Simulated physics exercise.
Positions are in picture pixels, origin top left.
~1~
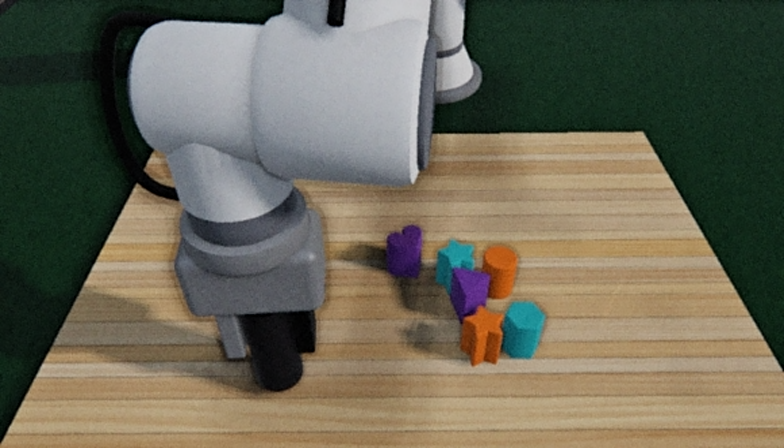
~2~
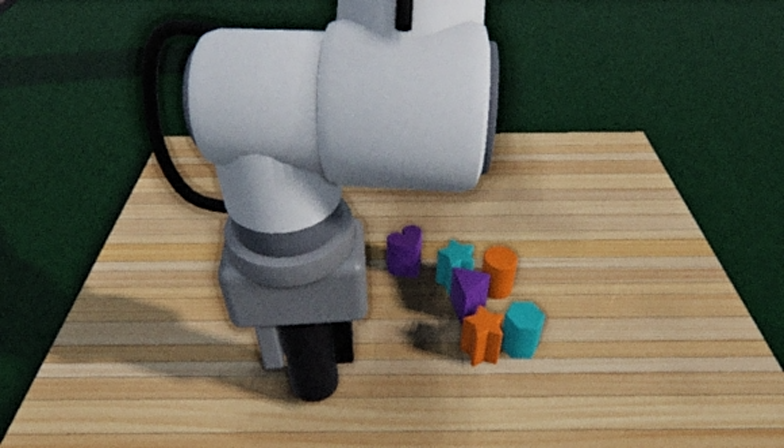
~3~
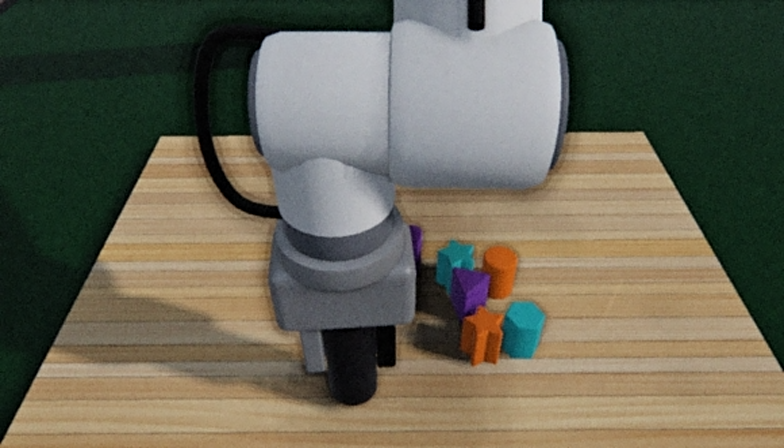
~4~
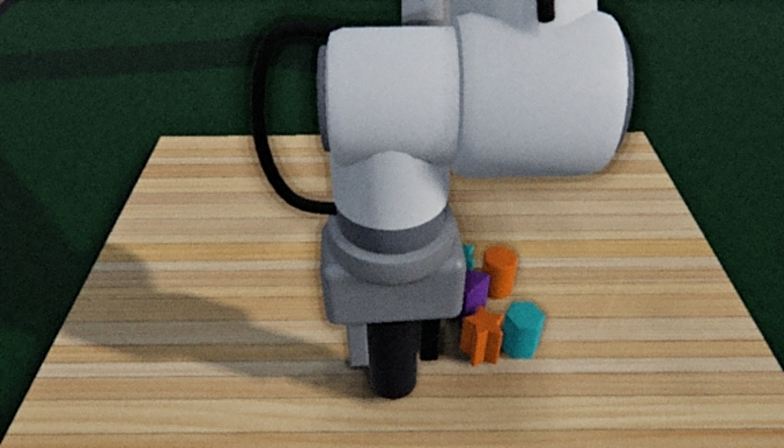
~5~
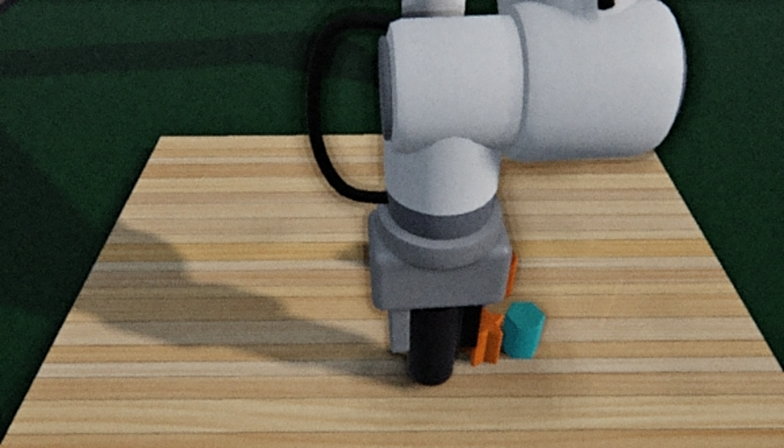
A robot arm moves right across a wooden table, passing in front of small colored blocks.
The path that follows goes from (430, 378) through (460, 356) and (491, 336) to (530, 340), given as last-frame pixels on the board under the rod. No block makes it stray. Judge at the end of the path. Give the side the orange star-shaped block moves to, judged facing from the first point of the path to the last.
It shifts leftward.
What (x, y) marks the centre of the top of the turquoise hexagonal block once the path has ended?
Close to (584, 300).
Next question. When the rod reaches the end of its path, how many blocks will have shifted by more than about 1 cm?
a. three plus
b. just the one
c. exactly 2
(c)
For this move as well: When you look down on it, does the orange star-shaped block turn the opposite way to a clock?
I'd say yes.
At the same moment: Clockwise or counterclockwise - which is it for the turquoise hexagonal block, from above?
The block spins clockwise.
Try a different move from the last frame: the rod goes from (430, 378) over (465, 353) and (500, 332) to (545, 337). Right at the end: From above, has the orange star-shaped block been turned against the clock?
The answer is yes.
What follows on the original path. One third of the way, rod (462, 344); orange star-shaped block (497, 312); turquoise hexagonal block (535, 312), turned 20° clockwise.
Two thirds of the way, rod (493, 325); orange star-shaped block (527, 292); turquoise hexagonal block (565, 305), turned 70° clockwise.
At the end, rod (533, 329); purple triangle not moved; orange star-shaped block (549, 285), turned 35° anticlockwise; turquoise hexagonal block (584, 300), turned 125° clockwise.
